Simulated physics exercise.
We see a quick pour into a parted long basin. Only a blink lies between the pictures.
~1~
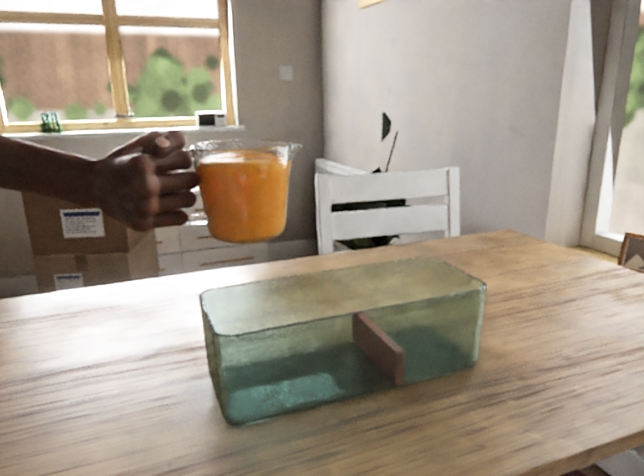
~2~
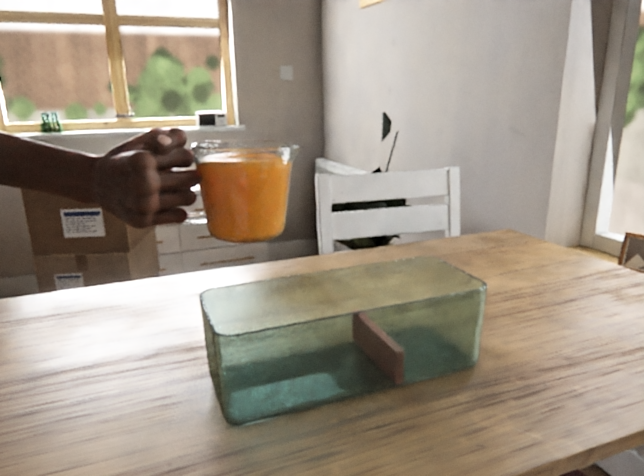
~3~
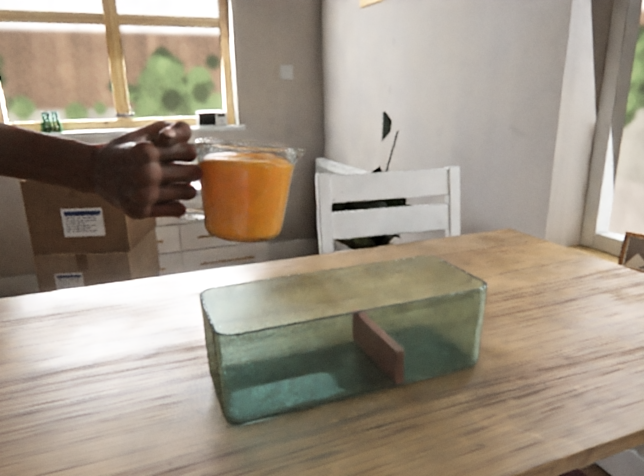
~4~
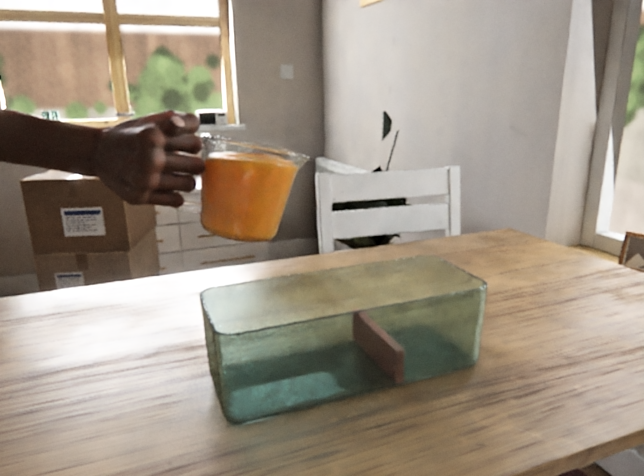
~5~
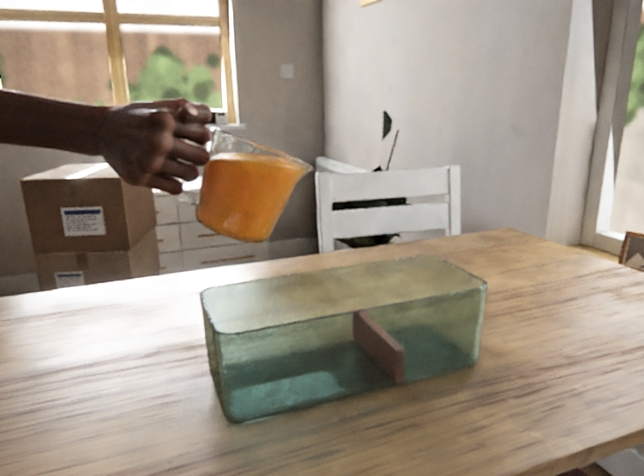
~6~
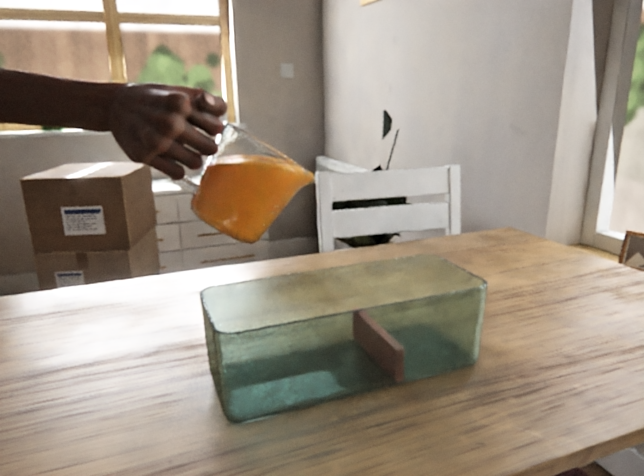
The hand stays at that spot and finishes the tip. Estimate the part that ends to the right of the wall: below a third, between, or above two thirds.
It comes to less than a third.
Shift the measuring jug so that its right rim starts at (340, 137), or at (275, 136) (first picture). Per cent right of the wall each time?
In turn 60 and 10 in a hundred.
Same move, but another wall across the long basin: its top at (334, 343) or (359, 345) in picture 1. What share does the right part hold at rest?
About 85 and 30 per cent.
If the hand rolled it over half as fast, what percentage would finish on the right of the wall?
Roughly 5 in a hundred.
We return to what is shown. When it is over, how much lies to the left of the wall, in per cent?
About 90 per cent.
A moment on, the measuring jug is tipped on its side and 44 per cent is still to pour, 23 is left of the wall and 0 right of it.
Next, the measuring jug is tipped on its side and 11 per cent is still to pour, 71 is left of the wall and 0 right of it.
Then the measuring jug is tipped on its side and 2 per cent is still to pour, 85 is left of the wall and 3 right of it.
Later the measuring jug is tipped on its side and 0 per cent is still to pour, 89 is left of the wall and 5 right of it.
At rest 90 per cent lies left of the wall, 5 right of it and 6 outside.
